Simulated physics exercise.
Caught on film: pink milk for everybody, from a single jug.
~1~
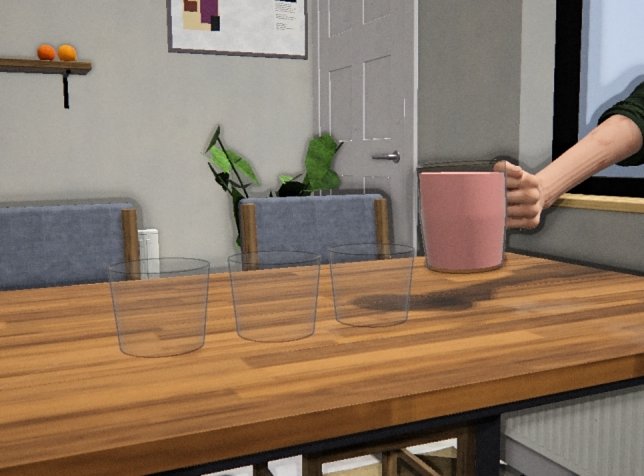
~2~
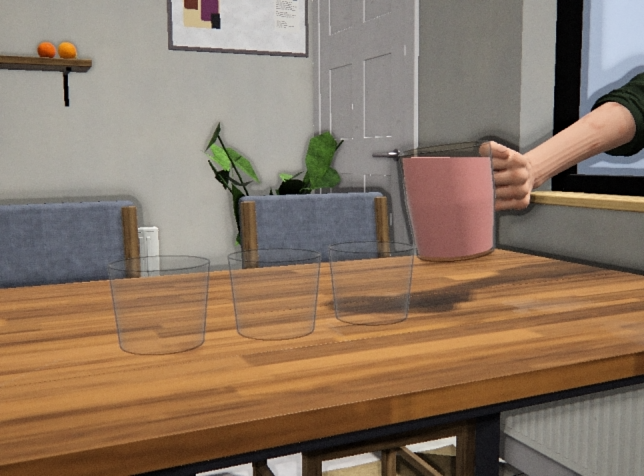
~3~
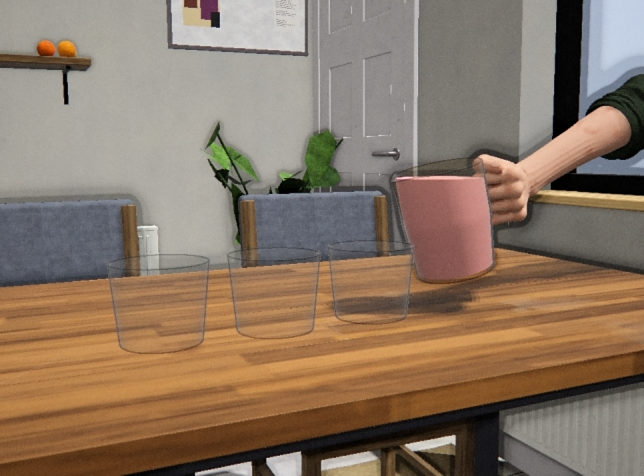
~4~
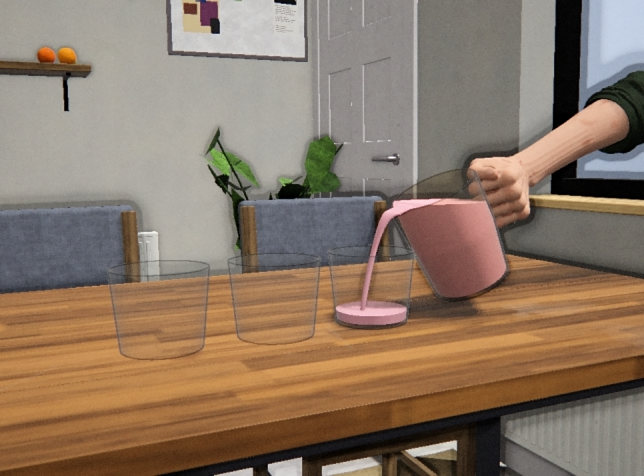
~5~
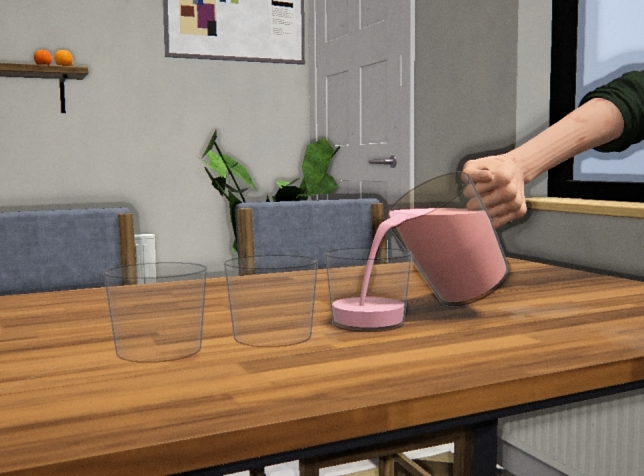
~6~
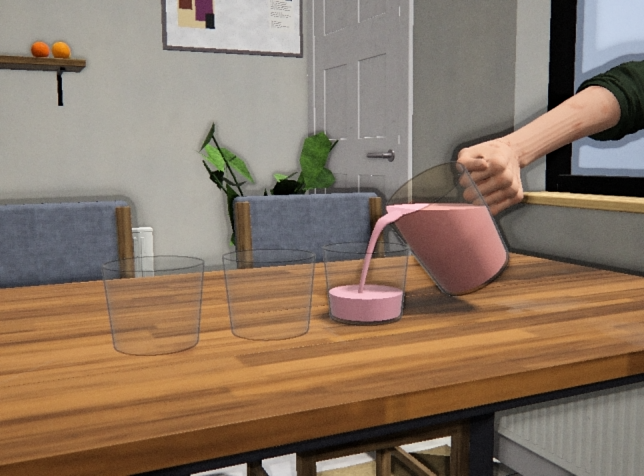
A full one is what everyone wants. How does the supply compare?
The supply dwindles too soon.
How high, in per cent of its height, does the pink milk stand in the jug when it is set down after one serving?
Roughly 50 per cent of its height.
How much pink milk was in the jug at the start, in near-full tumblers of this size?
Estimate: Near 2.0 servings.
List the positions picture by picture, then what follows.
In the first frame, the jug is on its way; jug (463, 213) nearly full; three tumblers, the last at (161, 303).
The second frame shows the pink milk nears the lip; jug nearly full, surface at (446, 158); the first is empty.
The third frame shows the pink milk nears the lip; jug (446, 217) nearly full; three tumblers, the last at (160, 299).
The fourth frame shows pouring; jug (452, 234) tipped 25° with nearly all of its load; the first is nearly empty.
The fifth frame shows pouring; jug (450, 238) tipped 30° with nearly all of its load; three tumblers, the last at (158, 308).
The sixth frame shows pouring; jug (448, 229) tipped 35° with nearly all of its load; the first is about a third full.
A moment on, the first is about two thirds full.
Further on, the first is done and the jug has about half of its load.
When it is over, the jug is empty with two filled and the next at a little of a serving.
